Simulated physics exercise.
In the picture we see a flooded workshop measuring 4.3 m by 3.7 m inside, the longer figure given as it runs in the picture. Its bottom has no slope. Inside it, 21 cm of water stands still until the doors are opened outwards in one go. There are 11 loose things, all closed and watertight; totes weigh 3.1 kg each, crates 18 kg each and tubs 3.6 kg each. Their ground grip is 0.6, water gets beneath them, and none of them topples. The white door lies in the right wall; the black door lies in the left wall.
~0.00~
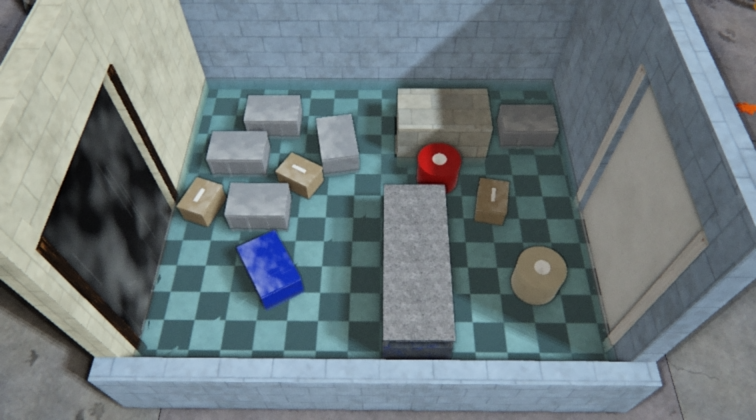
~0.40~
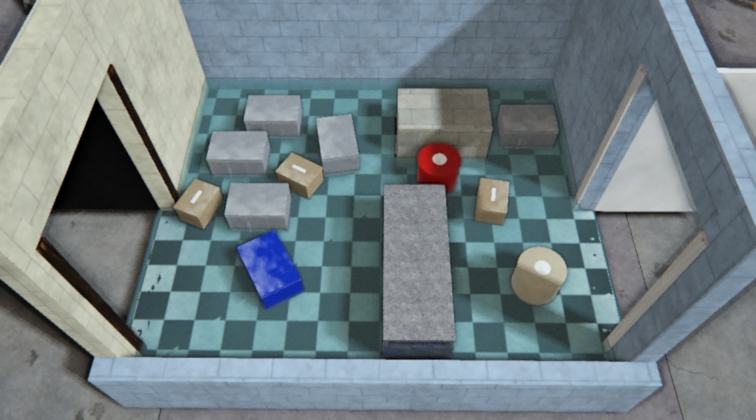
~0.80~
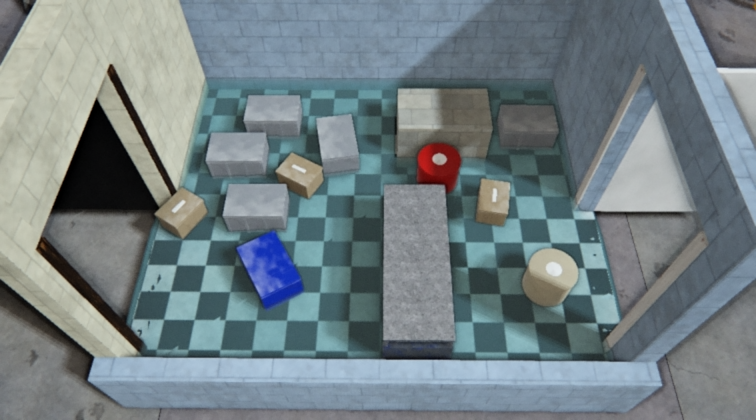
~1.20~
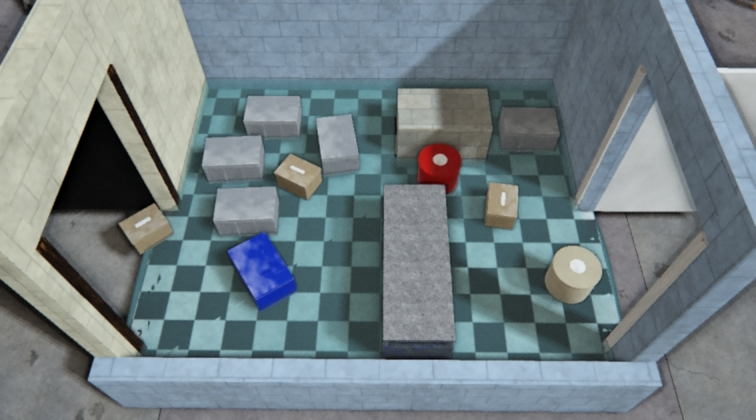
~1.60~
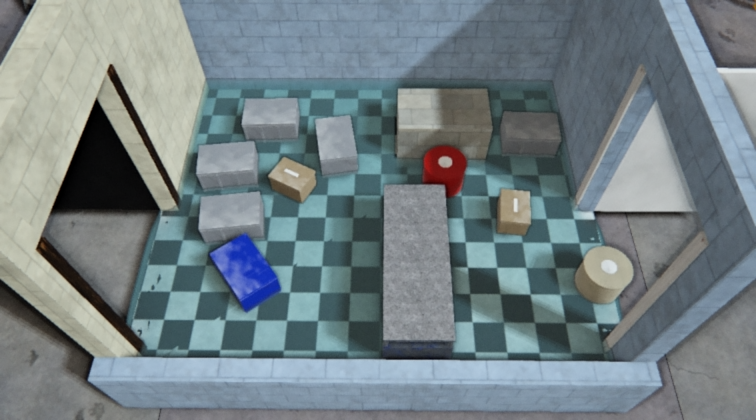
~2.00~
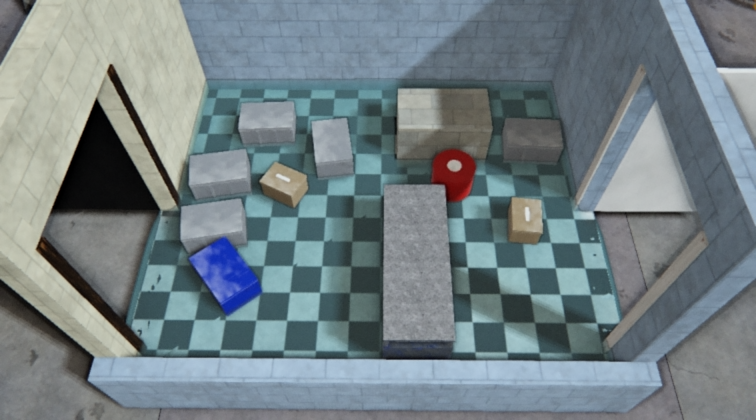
Crates and tubs slowly drift apart toward two open doorways, and some pass out of view.
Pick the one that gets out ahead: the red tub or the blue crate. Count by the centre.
It is the blue one that gets out ahead.
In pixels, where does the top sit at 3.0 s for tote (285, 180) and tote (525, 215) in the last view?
Estimated pixels: (264, 199) and (566, 250).
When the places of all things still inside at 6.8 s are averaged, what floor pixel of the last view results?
(297, 249).
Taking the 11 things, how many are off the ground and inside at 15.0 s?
My tally comes to 0.
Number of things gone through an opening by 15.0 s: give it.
The count by then is 9.
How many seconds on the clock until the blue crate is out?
Somewhere near 3.5 s.
After 3.0 s the red tub is near (476, 185), 0.5 m from its start, afloat; the blue crate is near (164, 286), 1.0 m from its start, afloat; 3 of 11 are out; 8 afloat.
After 6.8 s the red tub is near (541, 274), 1.6 m from its start, afloat; the blue crate has gone out (at 3.5 s); 7 of 11 are out; 4 afloat.
After 11.0 s the red tub has gone out (at 9.6 s); the blue crate has gone out (at 3.5 s); 9 of 11 are out; 1 afloat.
After 15.0 s the red tub has gone out (at 9.6 s); the blue crate has gone out (at 3.5 s); 9 of 11 are out; 0 afloat.
